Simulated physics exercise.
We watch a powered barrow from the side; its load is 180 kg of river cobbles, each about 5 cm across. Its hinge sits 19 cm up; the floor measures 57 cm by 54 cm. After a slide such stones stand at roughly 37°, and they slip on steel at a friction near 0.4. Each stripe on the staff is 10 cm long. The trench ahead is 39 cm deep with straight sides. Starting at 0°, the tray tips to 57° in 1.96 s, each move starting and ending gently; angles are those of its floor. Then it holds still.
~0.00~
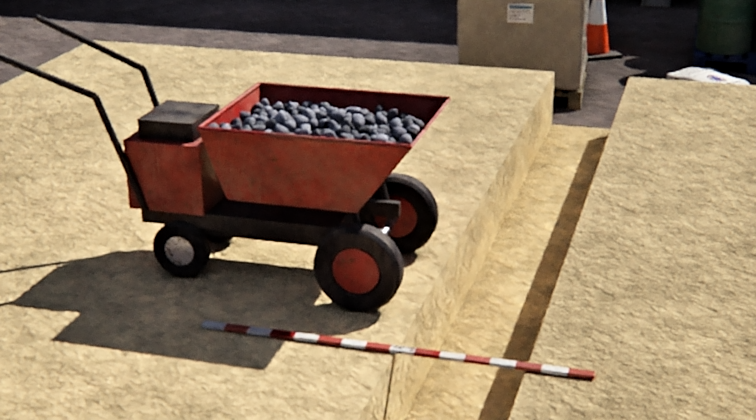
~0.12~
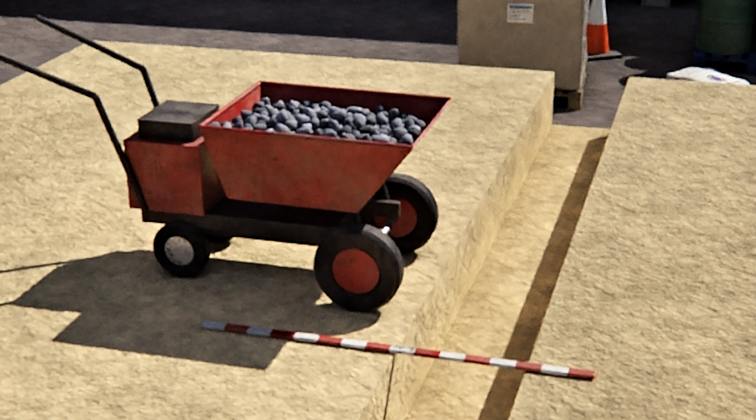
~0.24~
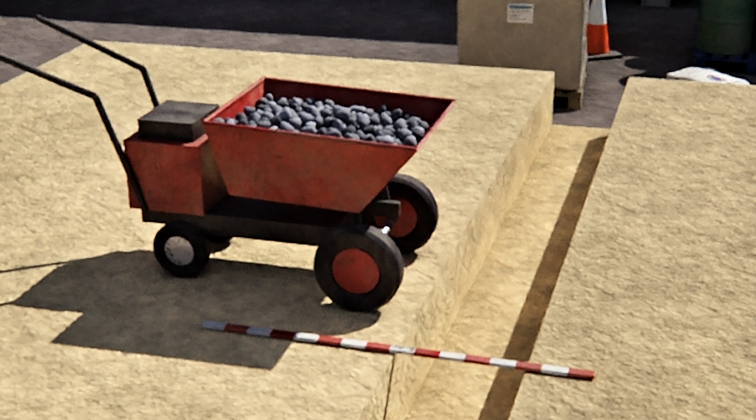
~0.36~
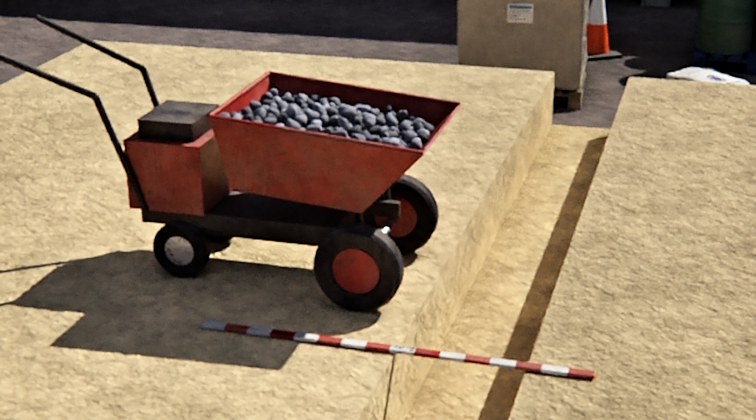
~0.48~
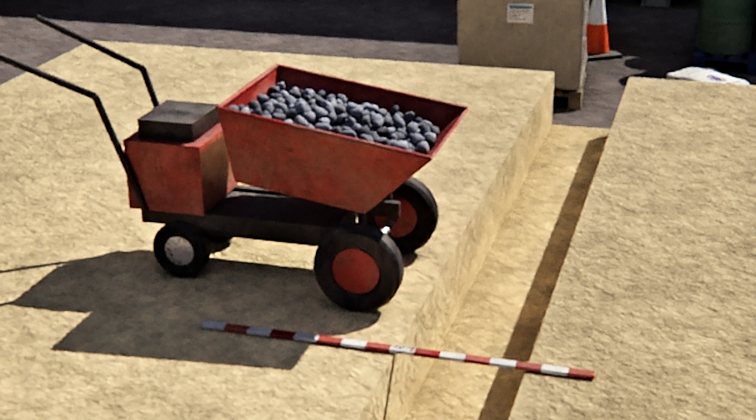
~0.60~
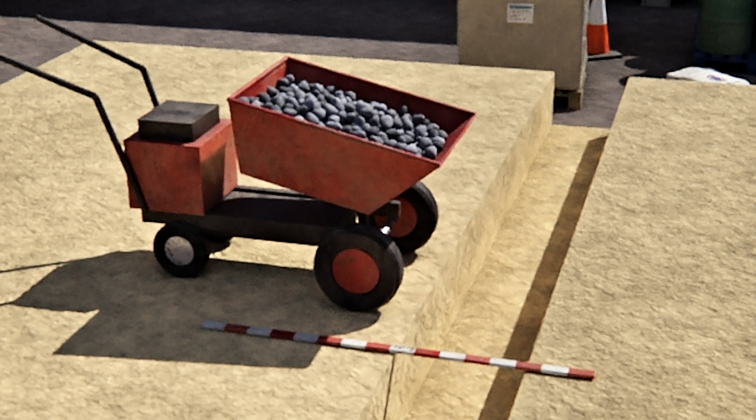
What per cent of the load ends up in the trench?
About 37 per cent.
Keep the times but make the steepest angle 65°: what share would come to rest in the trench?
In that case some 60 per cent.
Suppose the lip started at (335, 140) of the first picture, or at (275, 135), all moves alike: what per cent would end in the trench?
First some 60, then 35 per cent.
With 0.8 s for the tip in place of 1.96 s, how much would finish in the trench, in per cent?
It would be near 30 per cent.
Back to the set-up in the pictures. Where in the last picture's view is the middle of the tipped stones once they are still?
Around (531, 362).
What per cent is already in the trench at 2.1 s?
Some 10 per cent.
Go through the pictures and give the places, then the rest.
The first picture shows lip at (411, 147), floor tilted 0°, highest stones at (326, 117).
The second picture shows lip at (412, 148), floor tilted 1°, highest stones at (327, 116); the stones move at 0.1 m/s on average.
In the third picture, the tray is at 2°, its lip at (417, 150); the top of the load is at (330, 115); the stones move at 0.2 m/s on average.
In the fourth picture, the tray is at 5°, its lip at (423, 154); the top of the load is at (299, 108); the stones move at 0.2 m/s on average.
The fifth picture shows lip at (431, 159), floor tilted 9°, highest stones at (290, 100); the stones move at 0.3 m/s on average.
The sixth picture shows lip at (440, 165), floor tilted 13°, highest stones at (293, 92); the stones move at 0.3 m/s on average.
After 1.5 s the floor is at 48°; 100 % in the tray; the foremost stones are at (486, 213).
After 2.1 s the floor is at 57°; 87 % in the tray, 8 % in the trench, 5 % past the trench; the foremost stones are at (588, 293).
After 2.4 s the floor is at 57°; 68 % in the tray, 16 % in the trench, 16 % past the trench; the foremost stones are at (658, 310).
After 4.4 s the floor is at 57°; 43 % in the tray, 37 % in the trench, 20 % past the trench; the foremost stones are at (712, 325).
